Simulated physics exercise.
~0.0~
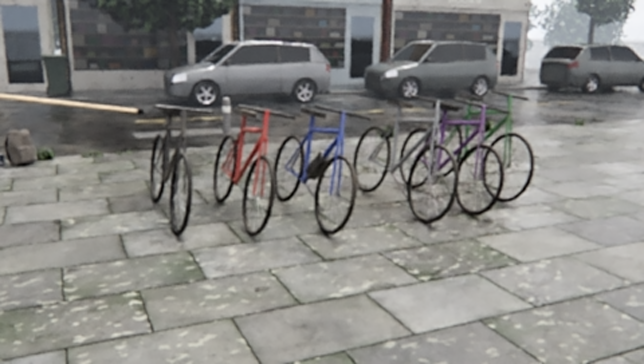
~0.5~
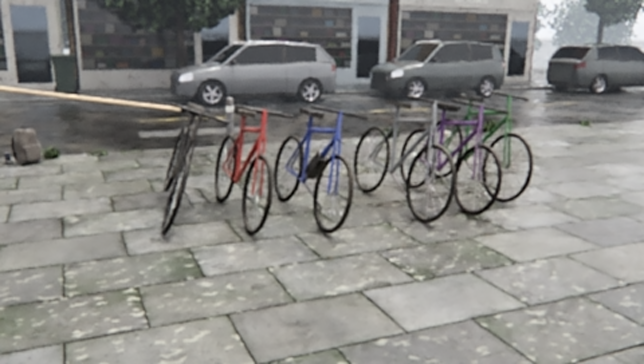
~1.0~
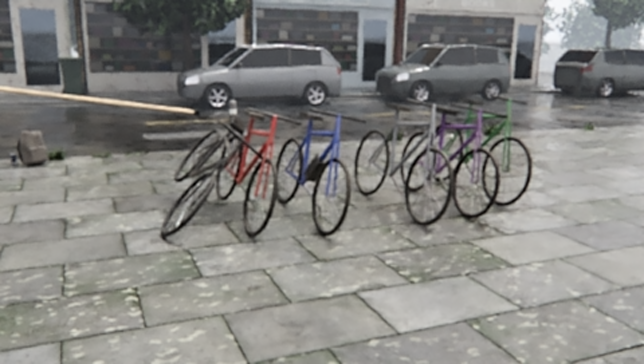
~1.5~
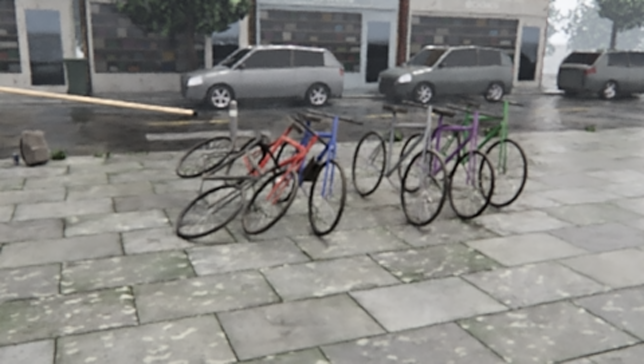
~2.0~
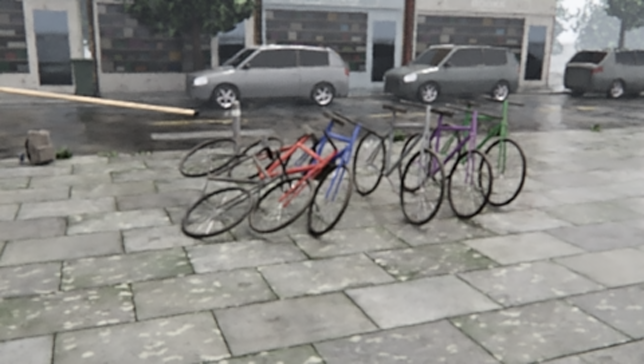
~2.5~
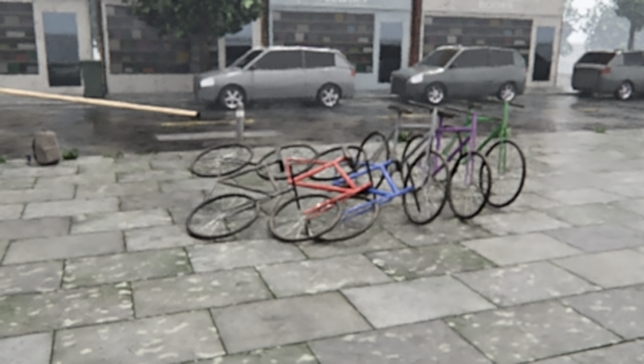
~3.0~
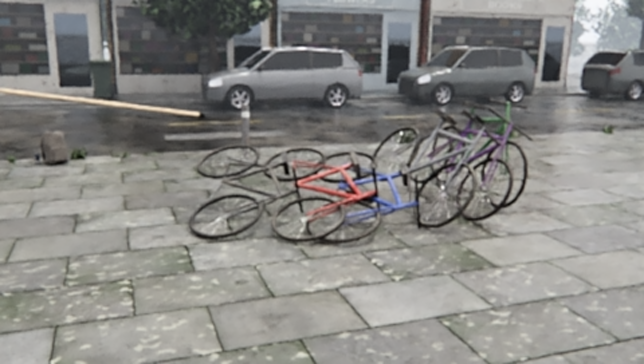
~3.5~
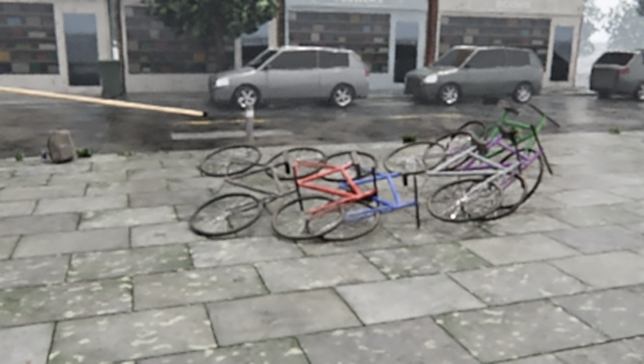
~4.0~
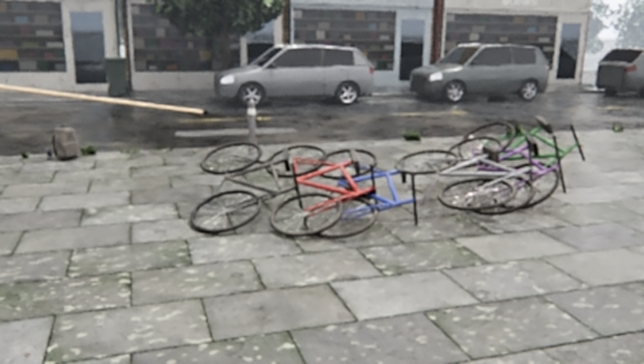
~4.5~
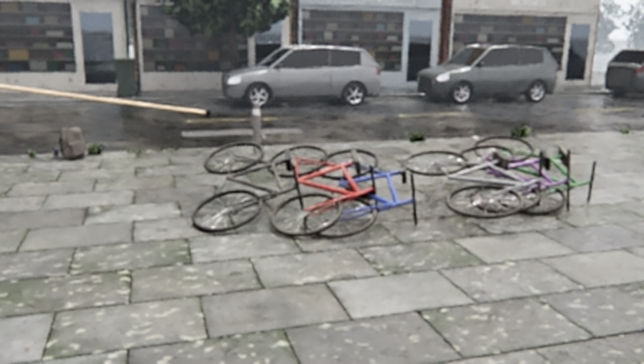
A row of parked bicycles topples one after another until all lie on the pavement.
